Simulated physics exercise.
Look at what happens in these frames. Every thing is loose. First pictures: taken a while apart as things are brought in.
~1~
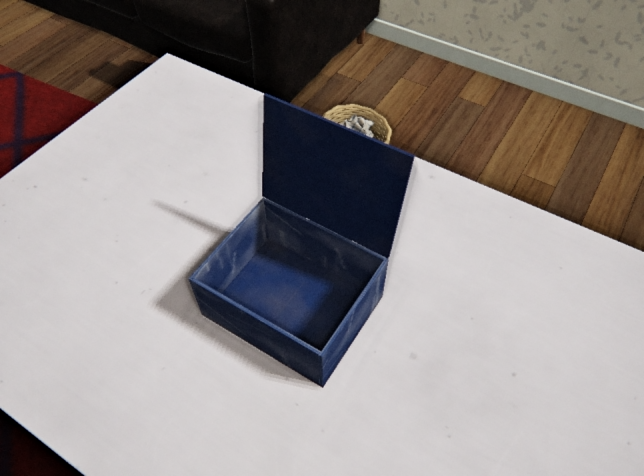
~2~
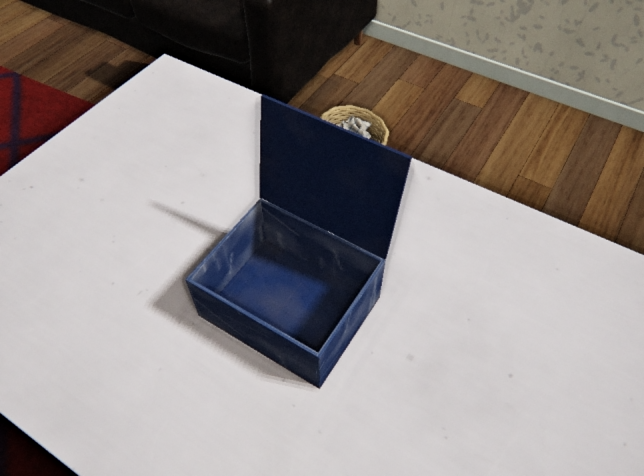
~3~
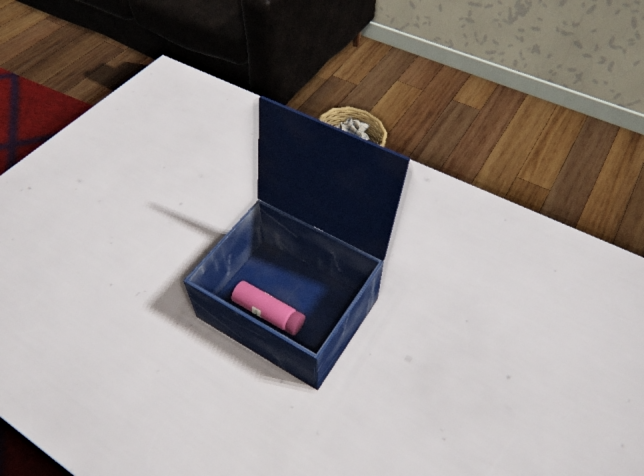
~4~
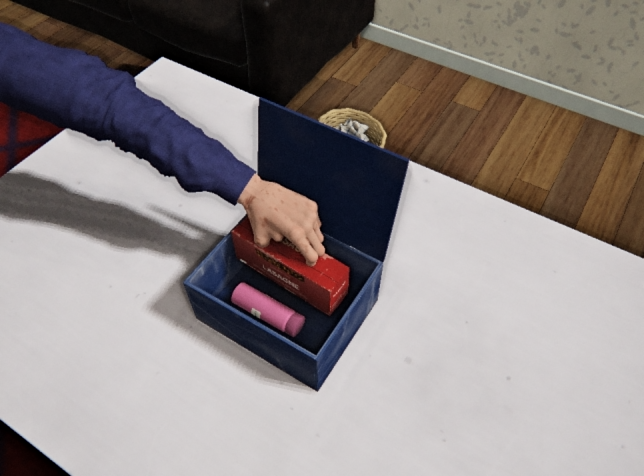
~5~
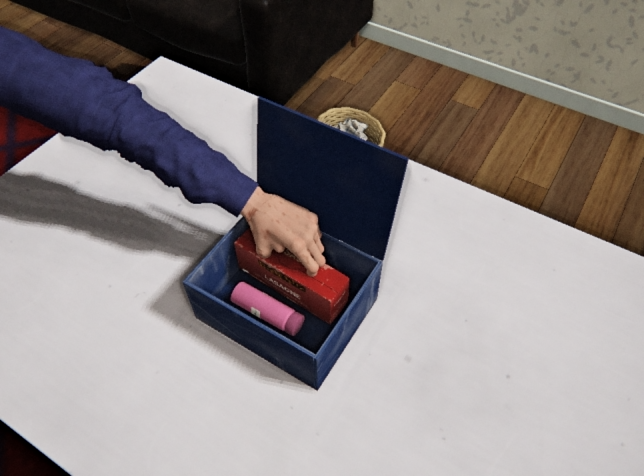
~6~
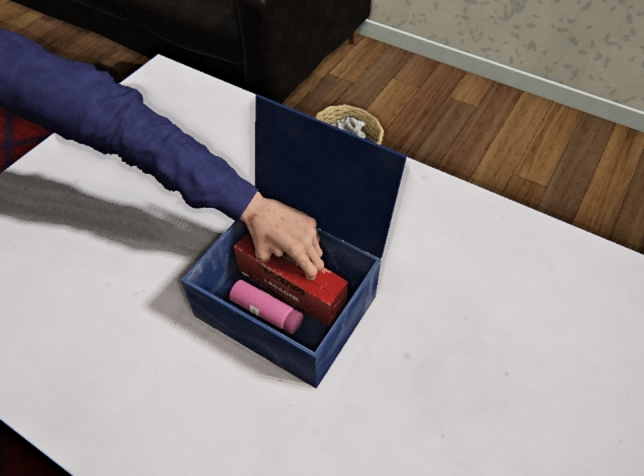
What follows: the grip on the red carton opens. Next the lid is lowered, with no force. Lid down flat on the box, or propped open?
The lid lies on the box.
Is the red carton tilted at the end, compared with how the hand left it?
Observation: It keeps the set orientation.
Then, 1.30 s after the last picture, lid 81° above the rim.
Then, 1.70 s after the last picture, lid 46° above the rim.
Then, 1.90 s after the last picture, lid 18° above the rim.
At rest, lid shut; both in place. Seen from the same camera at the end, red carton near (291, 276).
